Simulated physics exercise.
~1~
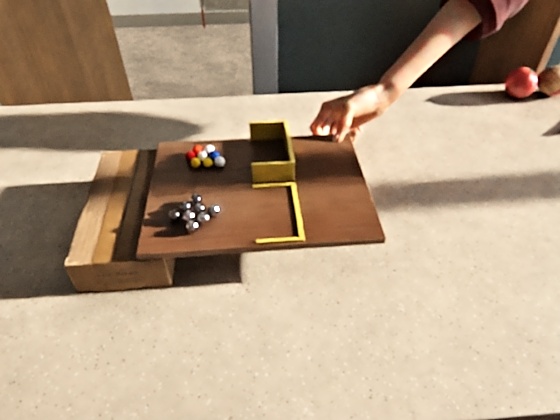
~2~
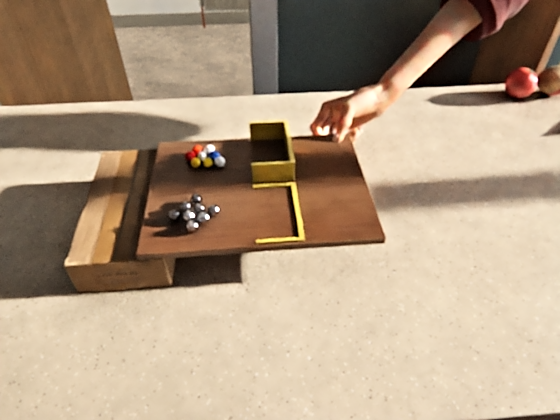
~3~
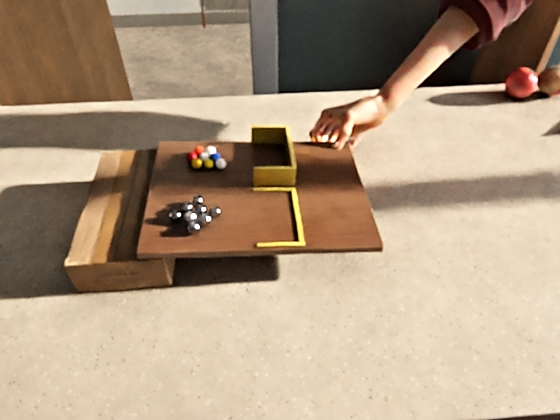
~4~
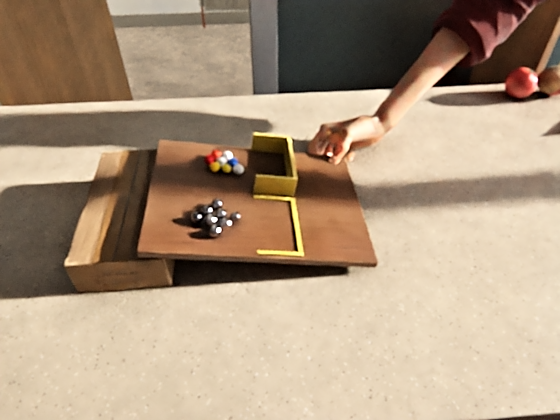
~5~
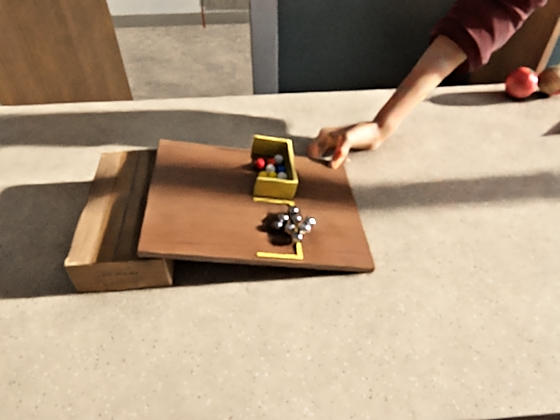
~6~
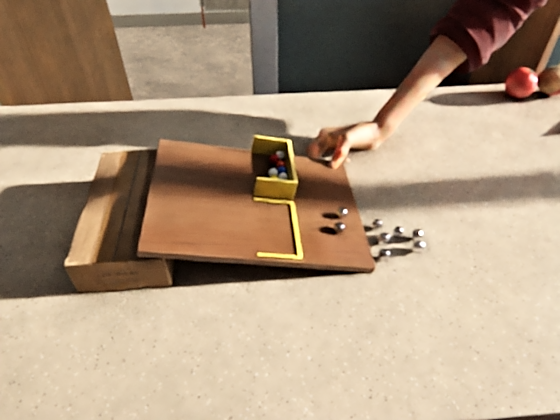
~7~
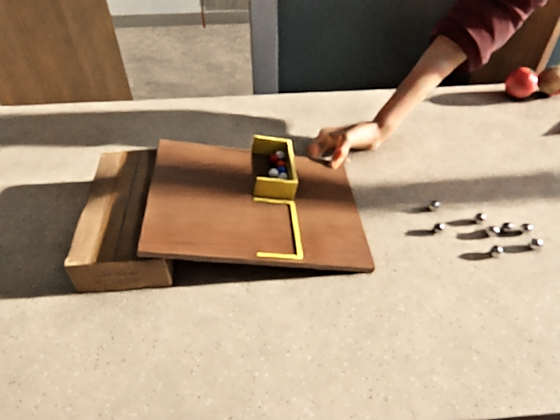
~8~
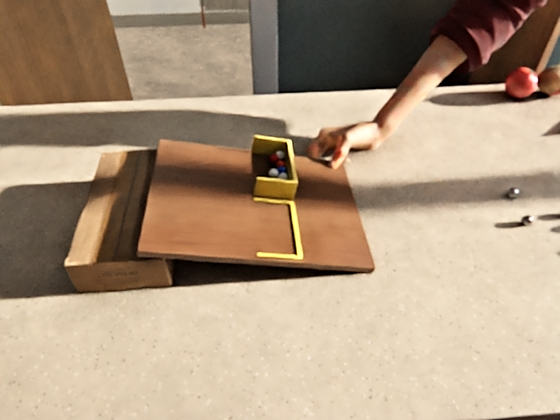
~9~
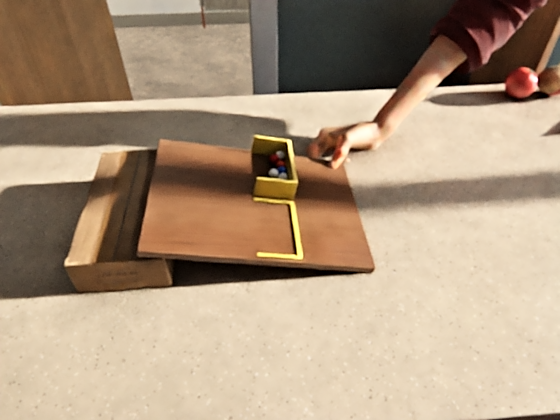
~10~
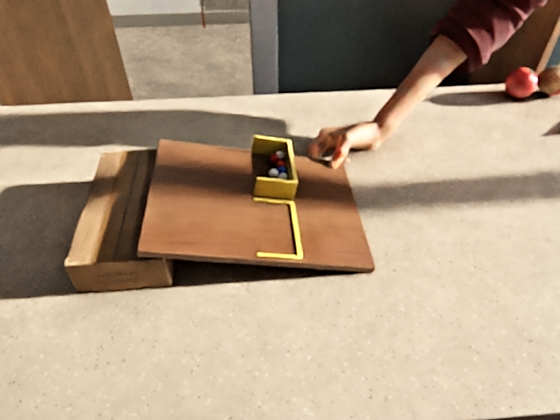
On a pale countertop, a hand lowers the right end of a brown board propped on a wooden box, and two groups of small balls roll right; the dark silvery ones pass a low yellow barrier and leave view, while the colorful ones stay inside a taller yellow barrier.
